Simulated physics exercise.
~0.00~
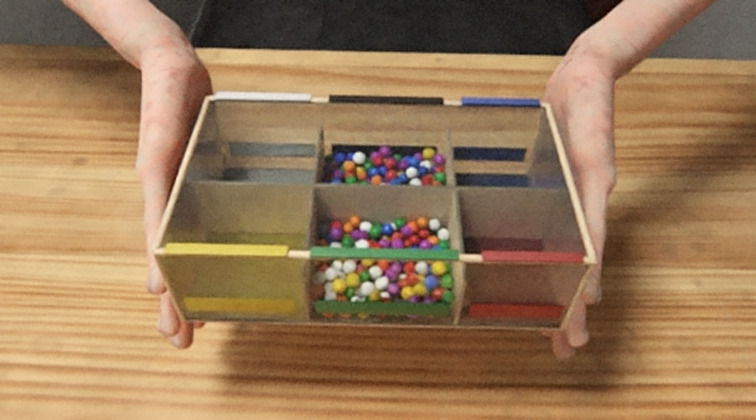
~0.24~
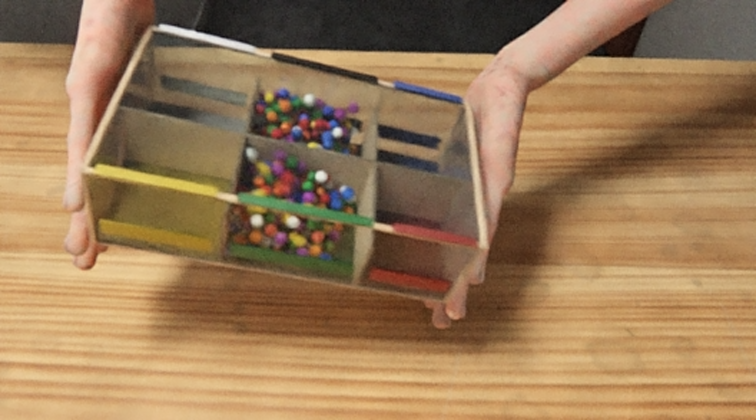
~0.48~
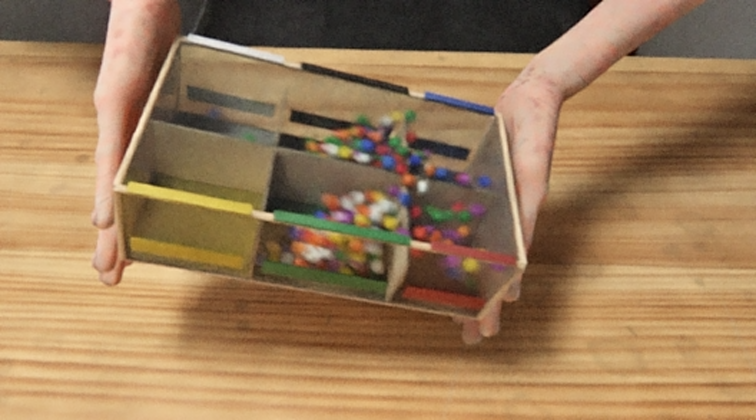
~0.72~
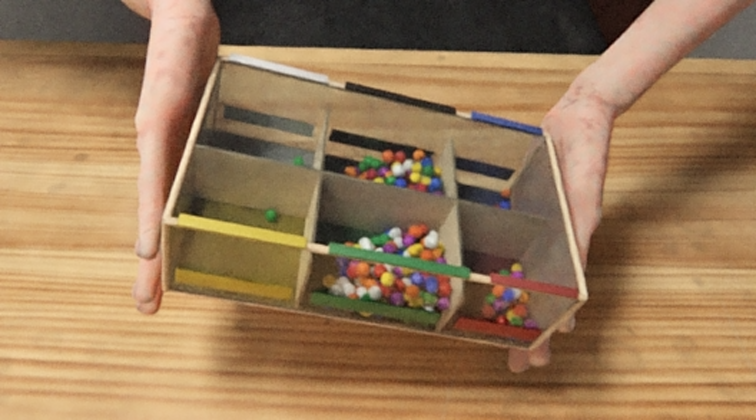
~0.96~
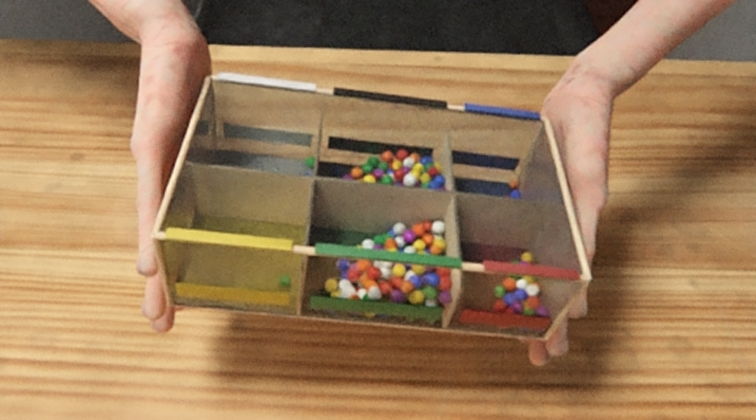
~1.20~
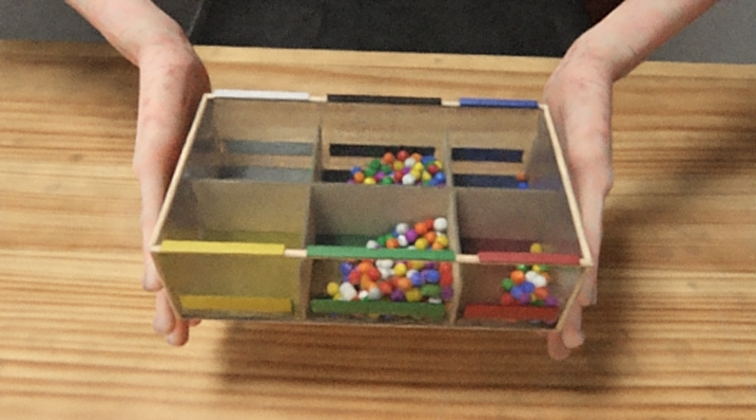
In this clip, two hands hold a clear-lidded, six-section box of colorful beads, shift and tilt it down to the right, then level it, leaving most beads in the middle black and green sections and a few in the right-hand red and blue ones.
